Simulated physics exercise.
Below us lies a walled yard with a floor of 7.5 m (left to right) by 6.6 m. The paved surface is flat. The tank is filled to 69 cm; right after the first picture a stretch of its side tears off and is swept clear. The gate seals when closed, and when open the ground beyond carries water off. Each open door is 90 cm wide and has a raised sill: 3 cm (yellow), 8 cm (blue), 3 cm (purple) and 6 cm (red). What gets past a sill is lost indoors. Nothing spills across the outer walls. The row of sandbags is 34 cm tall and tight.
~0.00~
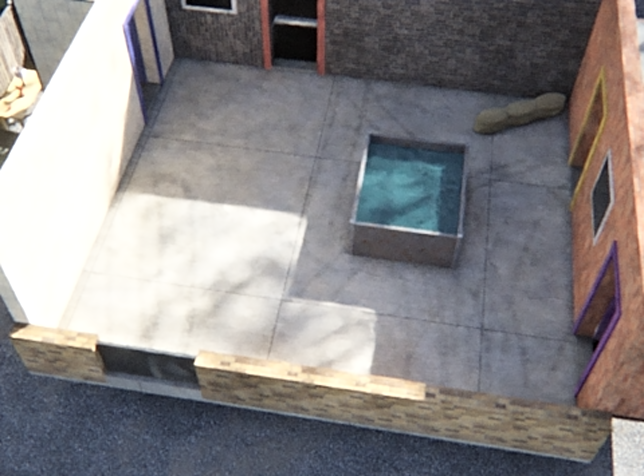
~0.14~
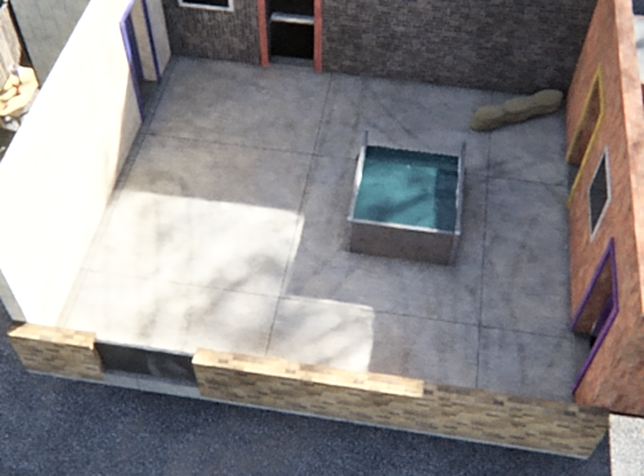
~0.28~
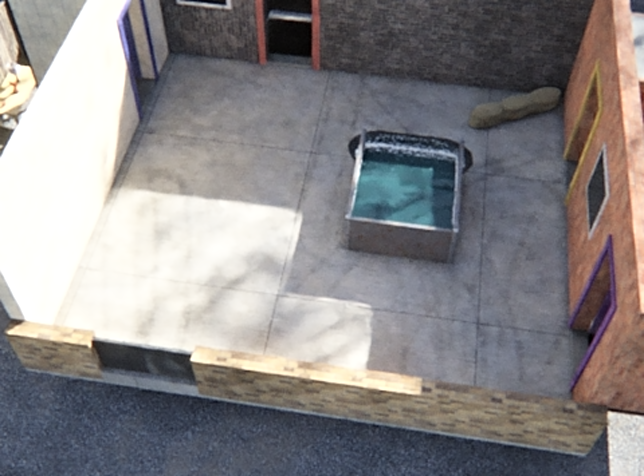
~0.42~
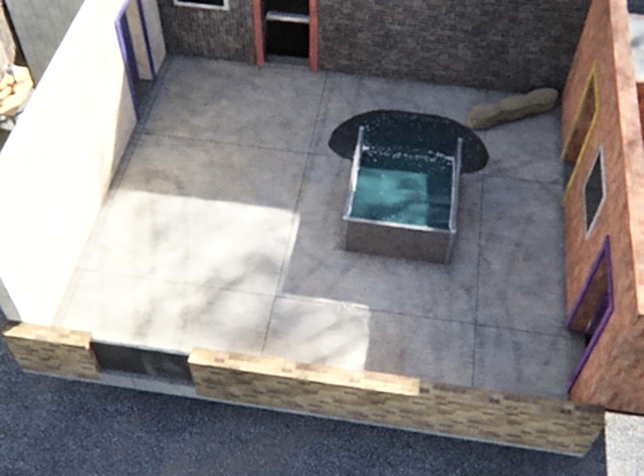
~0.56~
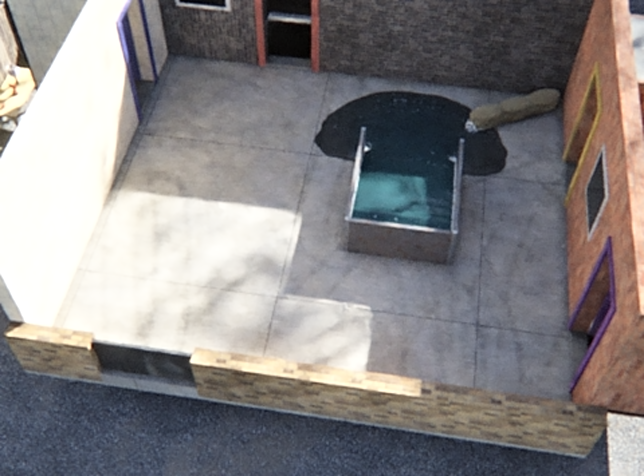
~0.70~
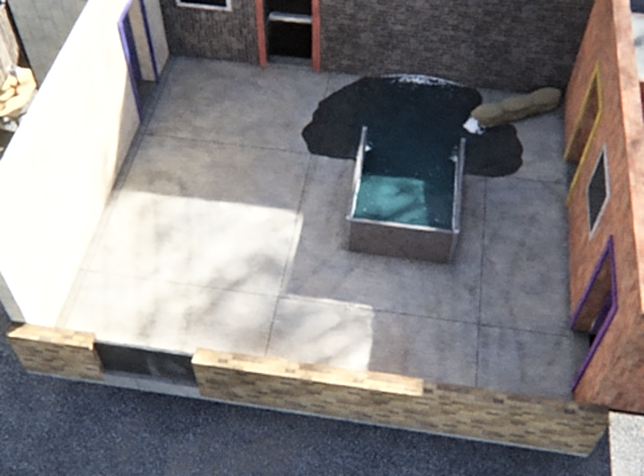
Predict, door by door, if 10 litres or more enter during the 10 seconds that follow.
Within that time: At the yellow door it goes over the limit; at the blue door it passes the limit; at the purple door it stays under the limit; at the red door it goes over the limit.
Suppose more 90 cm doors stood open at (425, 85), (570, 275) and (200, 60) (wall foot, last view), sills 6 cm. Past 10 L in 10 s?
In turn: Over, not over, past it.
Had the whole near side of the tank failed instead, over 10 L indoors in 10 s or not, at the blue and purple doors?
Then: Blue under, purple past it.
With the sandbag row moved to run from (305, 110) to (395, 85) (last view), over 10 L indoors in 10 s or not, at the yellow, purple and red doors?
Then: Yellow over, purple past it, red under.
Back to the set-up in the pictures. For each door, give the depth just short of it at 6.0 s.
Depths in cm: Yellow 9, blue 13, purple 4, red 6.
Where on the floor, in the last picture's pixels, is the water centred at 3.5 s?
Near (382, 127).
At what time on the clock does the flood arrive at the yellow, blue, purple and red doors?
Arrival: Yellow 2.2 s, blue 2.8 s, purple 4.5 s, red 1.3 s.
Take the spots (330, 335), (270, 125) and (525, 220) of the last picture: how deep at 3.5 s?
About 0, 4 and 2 cm.
After 1.4 s water covers 15 % of the floor and is deepest (42 cm) near (441, 88); yellow door not reached, blue door not reached, purple door not reached, red door 6 cm at the sill, 0 L in.
After 2.2 s water covers 20 % of the floor and is deepest (49 cm) near (539, 99); yellow door 2 cm at the sill, 0 L in, blue door not reached, purple door not reached, red door 12 cm at the sill, 6 L in.
After 3.5 s water covers 35 % of the floor and is deepest (30 cm) near (529, 98); yellow door 7 cm at the sill, 3 L in, blue door 17 cm at the sill, 12 L in, purple door not reached, red door 9 cm at the sill, 21 L in.
After 6.0 s water covers 70 % of the floor and is deepest (14 cm) near (155, 89); yellow door 9 cm at the sill, 26 L in, blue door 13 cm at the sill, 60 L in, purple door 4 cm at the sill, 0 L in, red door 6 cm at the sill, 27 L in.
After 10.0 s water covers 90 % of the floor and is deepest (10 cm) near (62, 308); yellow door 3 cm at the sill, 50 L in, blue door 6 cm at the sill, 81 L in, purple door 3 cm at the sill, 1 L in, red door 5 cm at the sill, 27 L in.
